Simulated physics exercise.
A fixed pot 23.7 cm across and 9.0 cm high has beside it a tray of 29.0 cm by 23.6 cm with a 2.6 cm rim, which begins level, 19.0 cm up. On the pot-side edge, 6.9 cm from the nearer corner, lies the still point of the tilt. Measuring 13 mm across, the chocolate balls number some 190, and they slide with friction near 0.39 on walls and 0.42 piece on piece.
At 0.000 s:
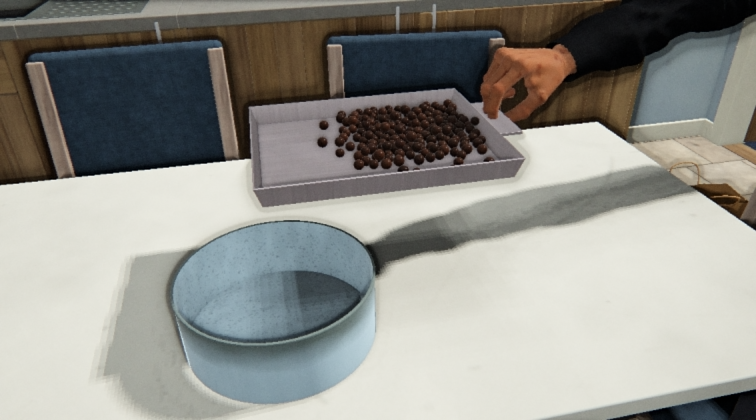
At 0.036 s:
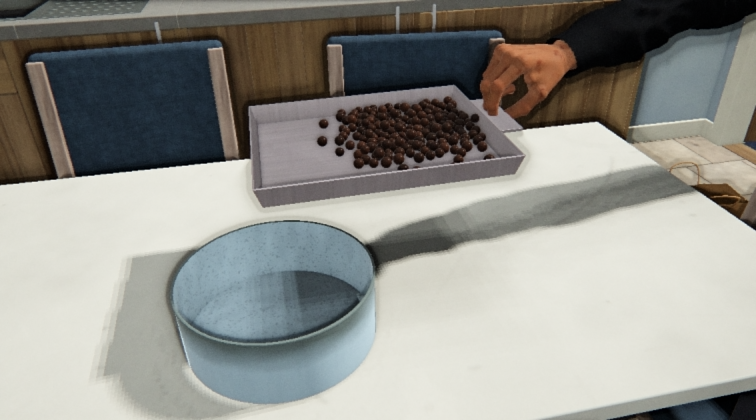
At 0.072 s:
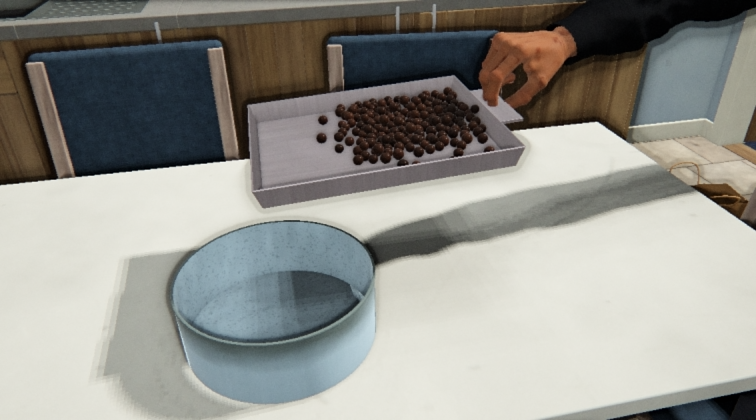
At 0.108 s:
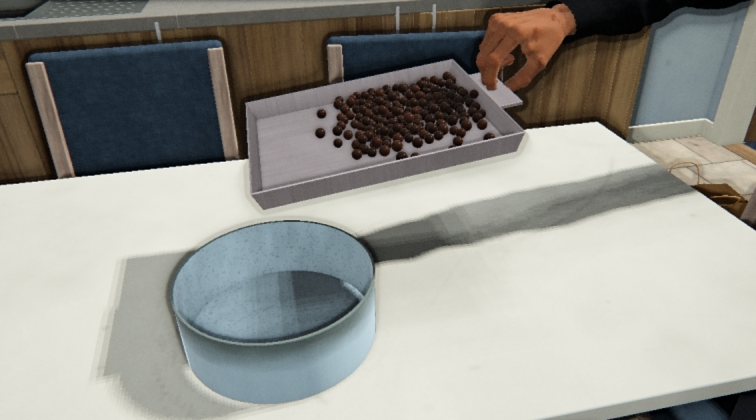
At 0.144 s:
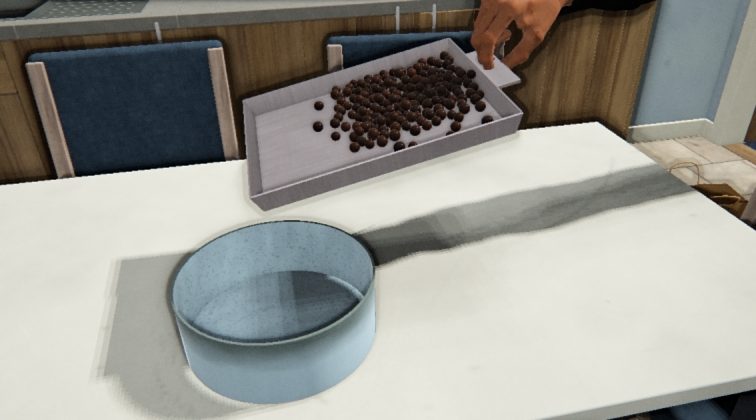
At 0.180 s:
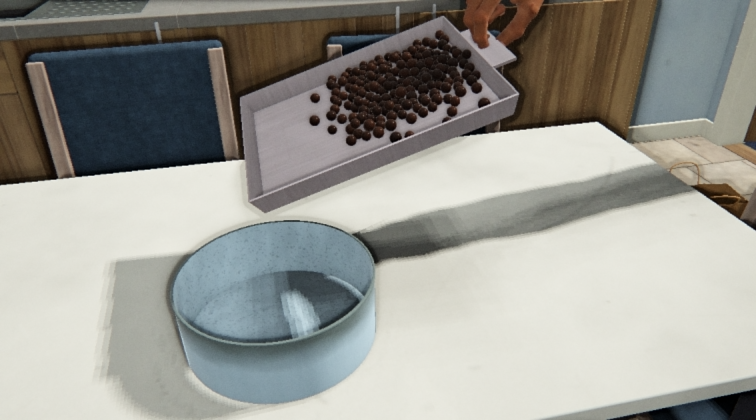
A hand lifts the right end of a tray of chocolate balls, tilting it leftward.
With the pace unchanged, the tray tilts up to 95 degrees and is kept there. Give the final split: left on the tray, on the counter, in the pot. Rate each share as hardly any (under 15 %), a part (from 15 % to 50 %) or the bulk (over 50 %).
Tray: Hardly any; counter: A part; pot: The bulk.
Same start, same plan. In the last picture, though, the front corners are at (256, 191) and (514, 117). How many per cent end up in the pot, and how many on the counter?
Final per cent - pot 80, counter 20.
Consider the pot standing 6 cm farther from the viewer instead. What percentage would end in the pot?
Share in pot: Approx. 50 %.
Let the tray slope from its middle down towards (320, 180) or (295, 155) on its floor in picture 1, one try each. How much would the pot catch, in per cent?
The share comes to roughly 95 in a hundred, then roughly 15 in a hundred.
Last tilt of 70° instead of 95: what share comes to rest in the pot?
Result: Close to 45 %.
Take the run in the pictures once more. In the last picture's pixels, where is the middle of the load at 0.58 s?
At that time the load is centred around (235, 175).
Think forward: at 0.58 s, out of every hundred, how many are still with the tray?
Value: About 85%.
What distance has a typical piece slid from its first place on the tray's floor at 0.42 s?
Around 6 centimetres.
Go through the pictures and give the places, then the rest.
In the first picture, tray tilt 0 degrees, front corners at (260, 186) and (517, 156); middle of the pieces at (402, 132); pot at (275, 273).
In the second picture, tray tilt 1 degrees, front corners at (260, 186) and (517, 153); middle of the pieces at (401, 130).
In the third picture, tray tilt 3 degrees, front corners at (259, 187) and (517, 145), lowest corner left front; middle of the pieces at (401, 124).
In the fourth picture, tray tilt 8 degrees, front corners at (258, 189) and (516, 131), lowest corner left front; middle of the pieces at (400, 114).
In the fifth picture, tray tilt 13 degrees, front corners at (256, 192) and (514, 112), lowest corner left front; middle of the pieces at (397, 100).
In the sixth picture, tray tilt 19 degrees, front corners at (255, 195) and (509, 93), lowest corner left front; middle of the pieces at (393, 87); pot at (275, 273). Its pace works out near 160 degrees a second.
Then, at 0.42 s, tilt 57 degrees; the tray holds 100 %, the pot 0 %.
After 0.58 s, tilt 82 degrees; the tray holds 85 %, the pot 0 %.
After 0.87 s, tilt 95 degrees; the tray holds 0 %, the pot 60 %.
By 1.9 s all is still; tray 0 %, counter 35 %, pot 65 %.
